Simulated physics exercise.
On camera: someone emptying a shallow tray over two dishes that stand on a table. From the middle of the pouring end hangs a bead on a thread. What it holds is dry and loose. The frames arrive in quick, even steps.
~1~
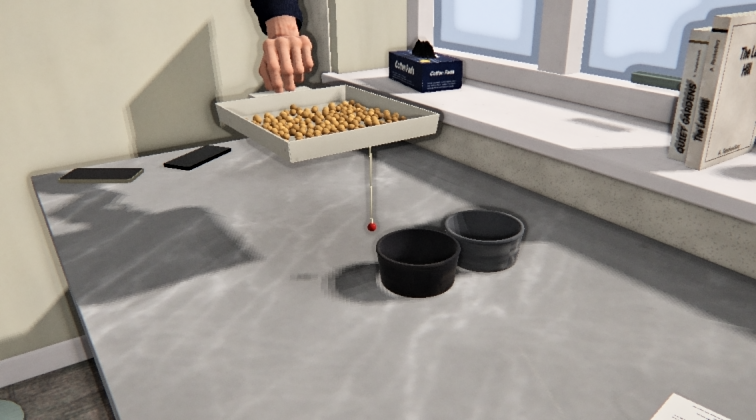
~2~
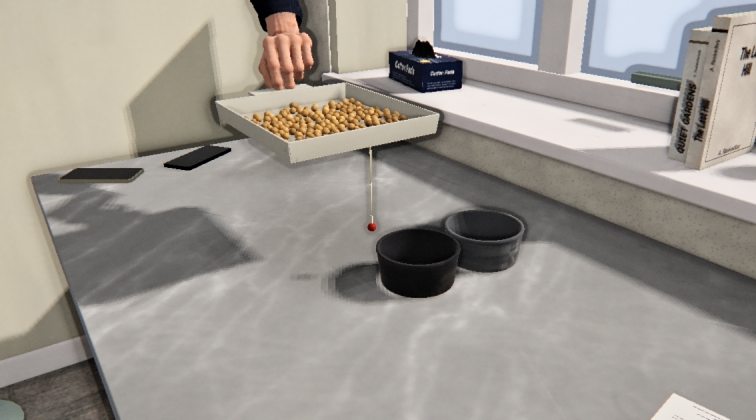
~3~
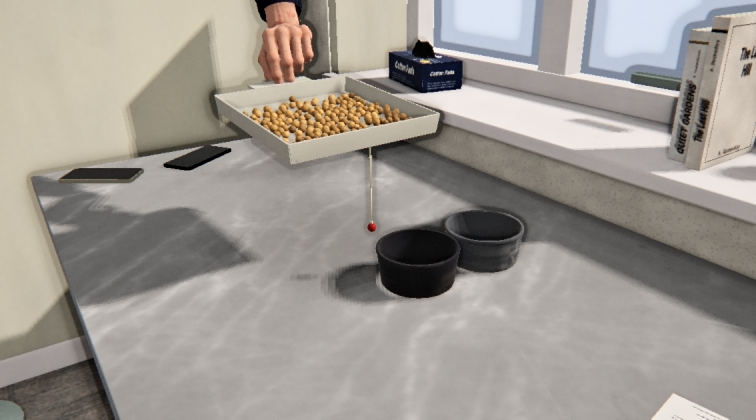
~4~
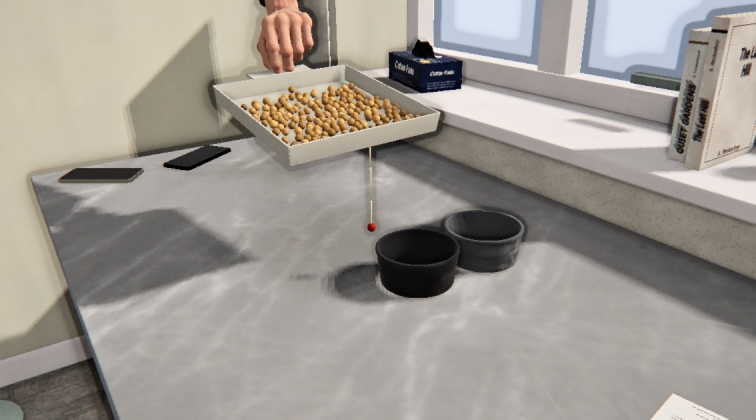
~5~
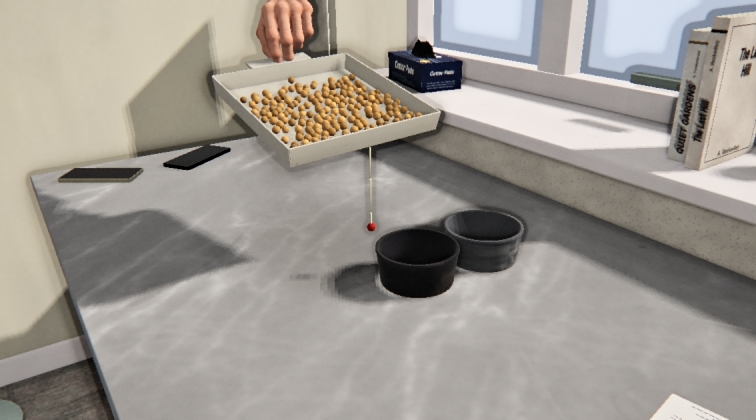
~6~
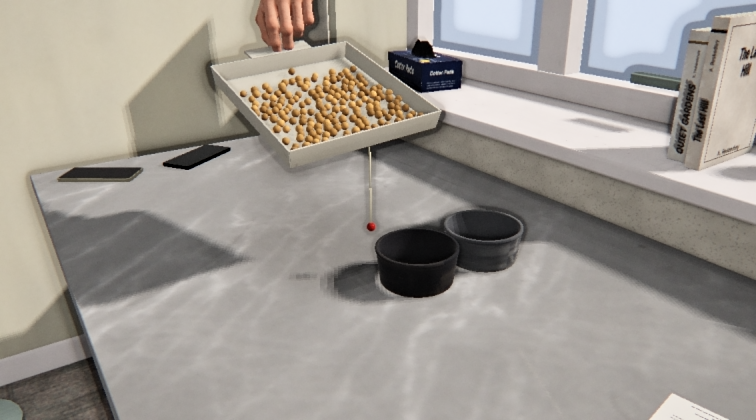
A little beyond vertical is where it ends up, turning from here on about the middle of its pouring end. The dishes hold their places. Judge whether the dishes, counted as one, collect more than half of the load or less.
Counted as one, they collect less than half.
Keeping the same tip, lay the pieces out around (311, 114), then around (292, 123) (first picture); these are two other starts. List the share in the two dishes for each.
You'd see roughly 10 per cent first and roughly 0 per cent second.
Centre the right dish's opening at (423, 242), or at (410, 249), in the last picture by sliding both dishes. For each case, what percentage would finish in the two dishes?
Close to 60 in a hundred, then close to 80 in a hundred.
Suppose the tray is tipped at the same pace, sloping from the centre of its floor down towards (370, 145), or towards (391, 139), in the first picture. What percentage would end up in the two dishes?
Case one 40 %; case two 70 %.
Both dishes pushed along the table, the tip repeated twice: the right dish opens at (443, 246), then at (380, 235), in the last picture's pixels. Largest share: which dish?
First try: The left-side dish; second try: The left-side dish.
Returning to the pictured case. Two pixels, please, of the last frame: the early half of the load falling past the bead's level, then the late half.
First close to (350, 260), next close to (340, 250).
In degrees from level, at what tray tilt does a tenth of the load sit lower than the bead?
Angle: Close to 95°.
Soon after the last picture, tray tipped steeply; all on the tray.
A little later, tray tipped past a quarter turn; about a quarter on the tray; a small part in the left dish; about a third outside both; about a third in the air.
Later still, tray tipped past a quarter turn; a small part in the left dish; a stray few in the right dish; most outside both.
By the end, tray tipped past a quarter turn; a small part in the left dish; a stray few in the right dish; most outside both.
